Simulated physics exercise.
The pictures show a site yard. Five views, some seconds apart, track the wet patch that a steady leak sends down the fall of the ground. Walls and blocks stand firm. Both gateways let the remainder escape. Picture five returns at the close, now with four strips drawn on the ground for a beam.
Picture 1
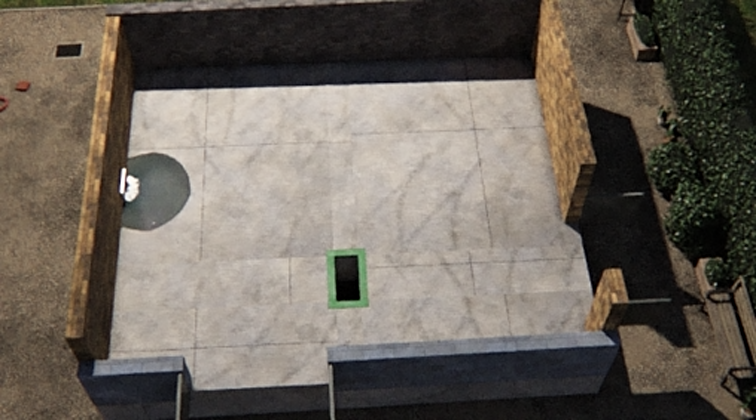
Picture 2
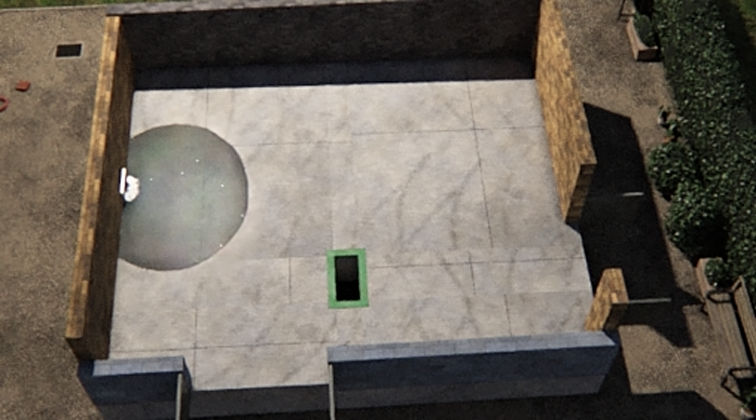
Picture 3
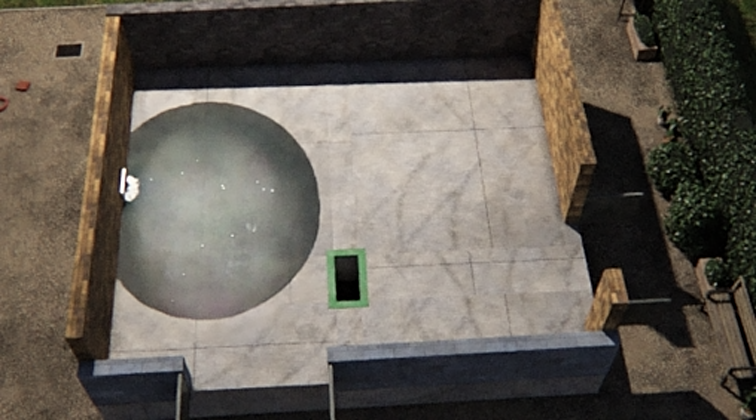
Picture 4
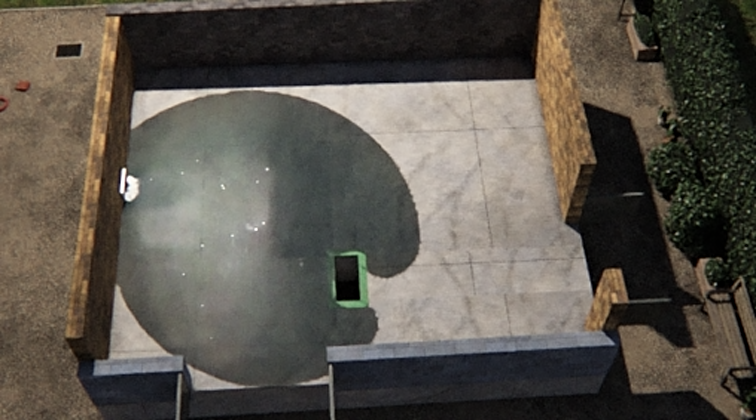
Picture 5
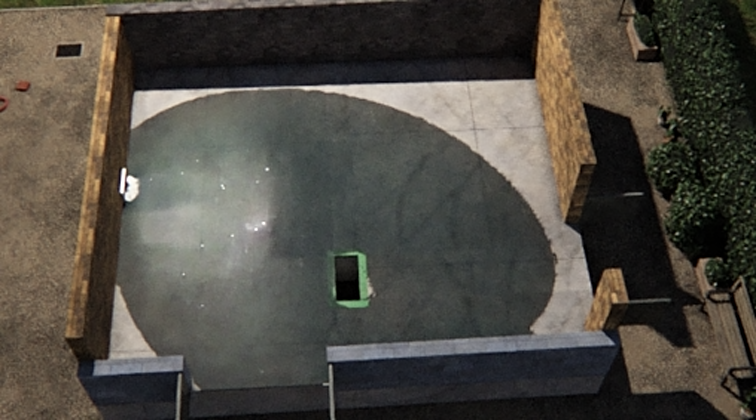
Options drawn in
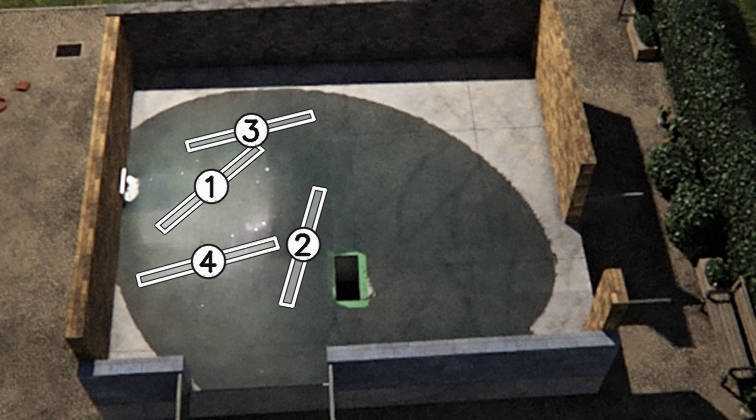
The footage shows a walled yard from above as water spreads from the left wall across the pale paving in a widening dark, rounded patch, reaching and surrounding a green-edged drain, then extending toward the right side.
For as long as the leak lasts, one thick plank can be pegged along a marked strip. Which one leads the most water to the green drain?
Place 3.
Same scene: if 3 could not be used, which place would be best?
4.
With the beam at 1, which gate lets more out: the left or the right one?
The right one.
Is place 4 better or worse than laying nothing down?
It is worse.
On the marked copy, 1 from (160, 228) to (258, 147); 2 from (286, 304) to (319, 188); 3 from (187, 146) to (312, 115); 4 from (138, 280) to (276, 242).
For place 1, next to none of the stream goes into the green drain, about 99 % out by the gates.
For place 2, next to none of the stream goes into the green drain, about 100 % out by the gates.
For place 3, about 20 % of the stream goes into the green drain, about 79 % out by the gates.
For place 4, about 10 % of the stream goes into the green drain, about 90 % out by the gates.
